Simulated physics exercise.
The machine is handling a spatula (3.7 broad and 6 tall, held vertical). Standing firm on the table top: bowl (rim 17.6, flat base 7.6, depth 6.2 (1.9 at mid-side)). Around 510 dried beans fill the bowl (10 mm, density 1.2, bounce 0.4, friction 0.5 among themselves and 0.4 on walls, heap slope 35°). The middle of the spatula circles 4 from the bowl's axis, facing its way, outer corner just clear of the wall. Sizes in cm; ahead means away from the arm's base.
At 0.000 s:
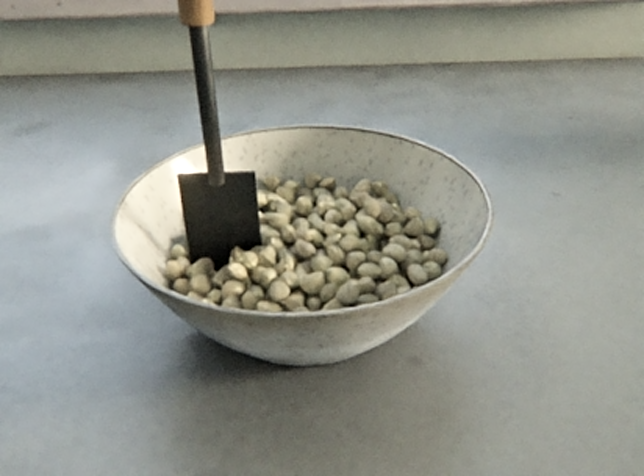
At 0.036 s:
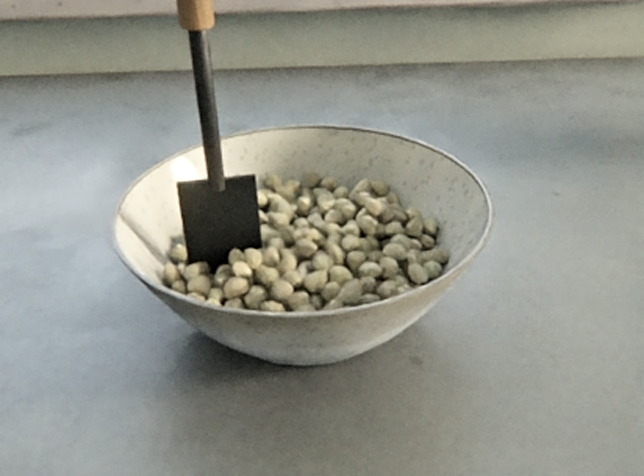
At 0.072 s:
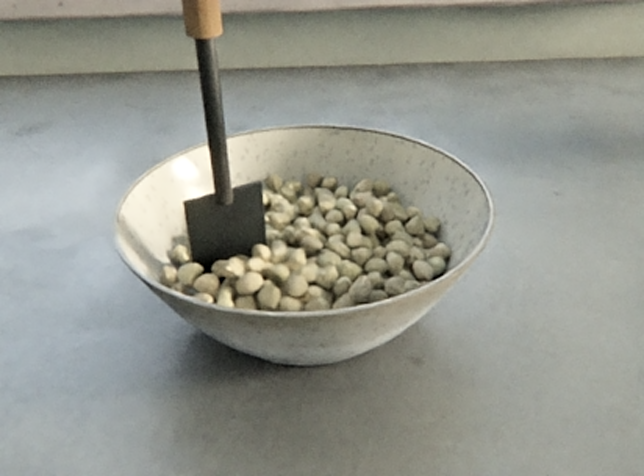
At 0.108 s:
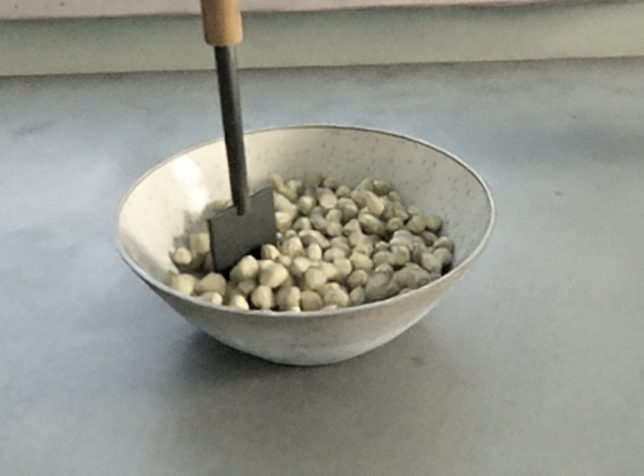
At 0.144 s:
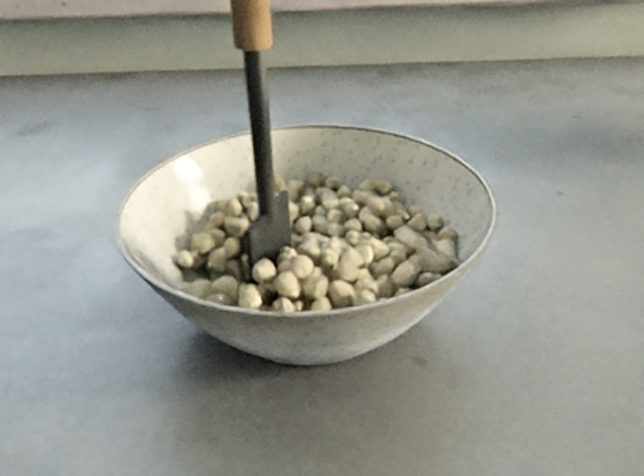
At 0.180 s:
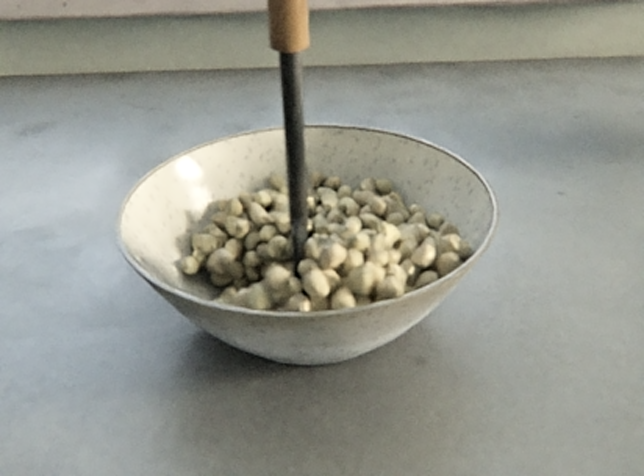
A speckled bowl of pale dried beans sitting on a grey table top, an upright dark spatula sweeping rightward through them and turning edge-on.
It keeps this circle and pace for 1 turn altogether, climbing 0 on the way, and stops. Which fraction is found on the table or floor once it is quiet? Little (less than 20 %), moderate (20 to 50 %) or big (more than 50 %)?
A little share, less than 20 %, ends on the table or floor.
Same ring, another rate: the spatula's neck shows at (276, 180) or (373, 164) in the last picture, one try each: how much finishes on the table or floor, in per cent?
Some 10 and 25 per cent.
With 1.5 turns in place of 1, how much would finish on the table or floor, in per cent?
It would be near 15 per cent.
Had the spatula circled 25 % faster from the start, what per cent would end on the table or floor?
Then about 20 per cent.
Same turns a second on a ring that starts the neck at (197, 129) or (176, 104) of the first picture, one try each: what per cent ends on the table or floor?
About 15 and 10 per cent.
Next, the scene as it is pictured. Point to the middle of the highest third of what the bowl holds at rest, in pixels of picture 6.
Near (228, 271).
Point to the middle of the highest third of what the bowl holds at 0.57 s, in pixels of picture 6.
Near (230, 188).
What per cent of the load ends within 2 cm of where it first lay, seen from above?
Some 5 per cent.
By 0.37 s, 191° round, highest piece 8 above the table; 494 in the bowl, 4 on the table or floor, 8 in flight or on the tool.
By 0.57 s, 297° round, highest piece 8 above the table; 478 in the bowl, 22 on the table or floor, 6 in flight or on the tool.
By 0.87 s, 0° round, highest piece 7 above the table; 464 in the bowl, 41 on the table or floor, 1 in flight or on the tool.
By 1.57 s, 0° round, highest piece 7 above the table; 464 in the bowl, 42 on the table or floor.
Final count, 464 in the bowl, 42 on the table or floor. That is 8 % on the table or floor.
